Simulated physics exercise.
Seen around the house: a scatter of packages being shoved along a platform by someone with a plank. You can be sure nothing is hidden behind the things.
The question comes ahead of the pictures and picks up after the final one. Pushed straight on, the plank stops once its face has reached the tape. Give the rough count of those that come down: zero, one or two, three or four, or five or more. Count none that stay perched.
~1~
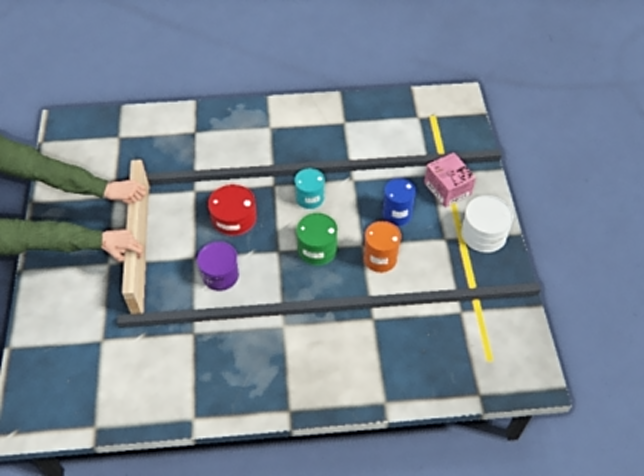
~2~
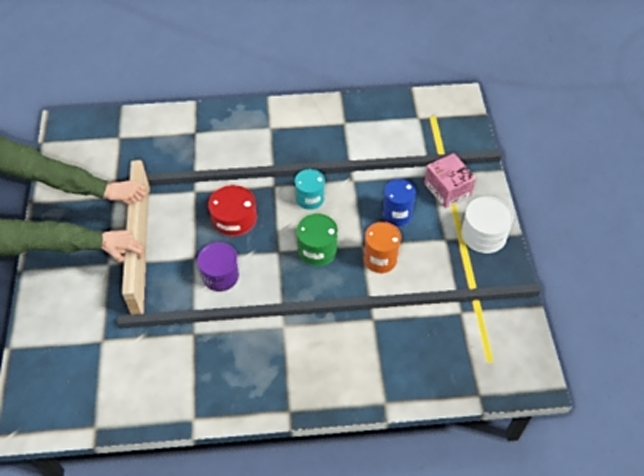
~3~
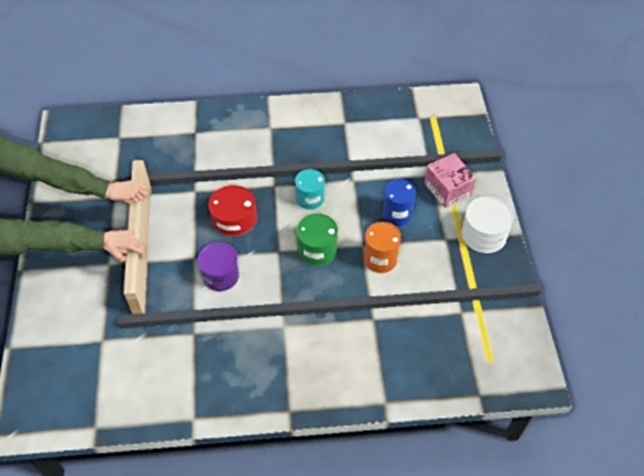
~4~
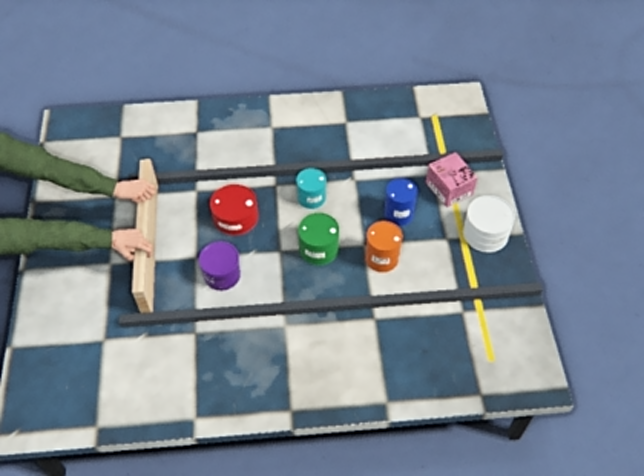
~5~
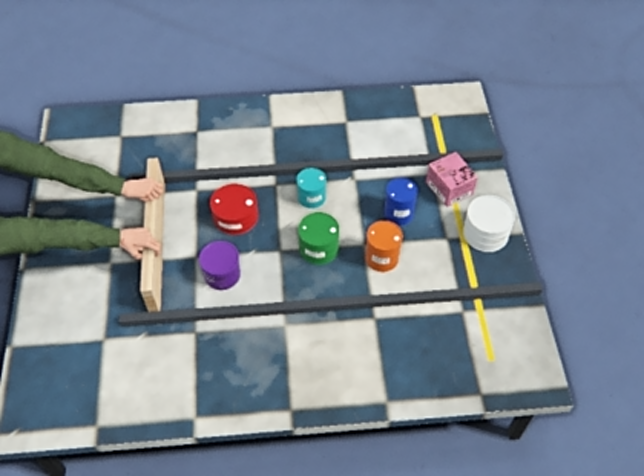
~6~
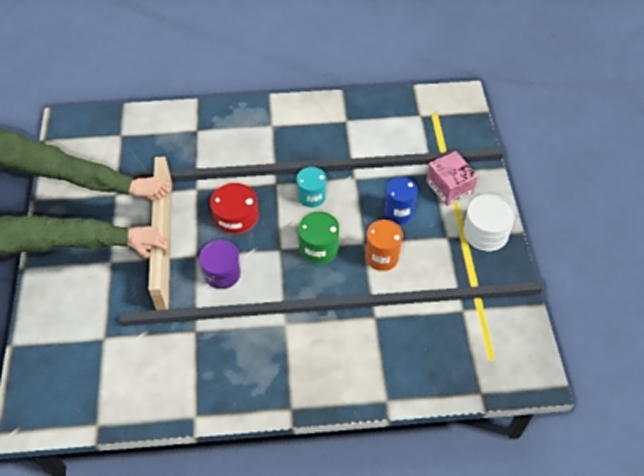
The tally of falls will come to a mere one or two.
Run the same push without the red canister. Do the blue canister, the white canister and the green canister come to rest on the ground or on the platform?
Obs.: Blue canister is not lost, white canister does drop, green canister is not lost.
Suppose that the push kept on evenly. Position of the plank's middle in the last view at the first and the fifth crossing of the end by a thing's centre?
It sits around (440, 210) and after that around (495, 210).
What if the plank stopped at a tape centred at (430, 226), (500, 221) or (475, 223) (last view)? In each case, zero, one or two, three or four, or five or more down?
In the order of the places given: No fall at all; more than four; three to four.
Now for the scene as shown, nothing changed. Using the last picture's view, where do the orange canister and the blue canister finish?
They finish at roughly (529, 250) and (514, 208) respectively.
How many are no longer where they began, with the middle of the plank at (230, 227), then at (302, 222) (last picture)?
2, then 4.
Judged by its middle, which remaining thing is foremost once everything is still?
Nearest at the end: The pink box.
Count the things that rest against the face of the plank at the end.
That would be 3 of them.
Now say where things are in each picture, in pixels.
In the first picture, white canister (487, 224); pink box (450, 180); blue canister (399, 203); plank (137, 236); tape (458, 225).
In the second picture, pink box (450, 181); plank (137, 236).
In the third picture, blue canister (399, 203); red canister (233, 210).
In the fourth picture, white canister (488, 224); purple pail (221, 267).
In the fifth picture, pink box (451, 180); orange canister (384, 247).
In the sixth picture, white canister (489, 223); pink box (452, 179); blue canister (400, 201); plank (161, 232); tape (460, 224).
Soon after, none off yet; white canister at rest near (489, 223); pink box at rest near (452, 179); blue canister at rest near (400, 201).
After that, none off yet; white canister at rest near (489, 223); pink box at rest near (452, 179); blue canister displaced a little near (417, 203).
In the end, the number that fall off is one or two; gone, white canister.
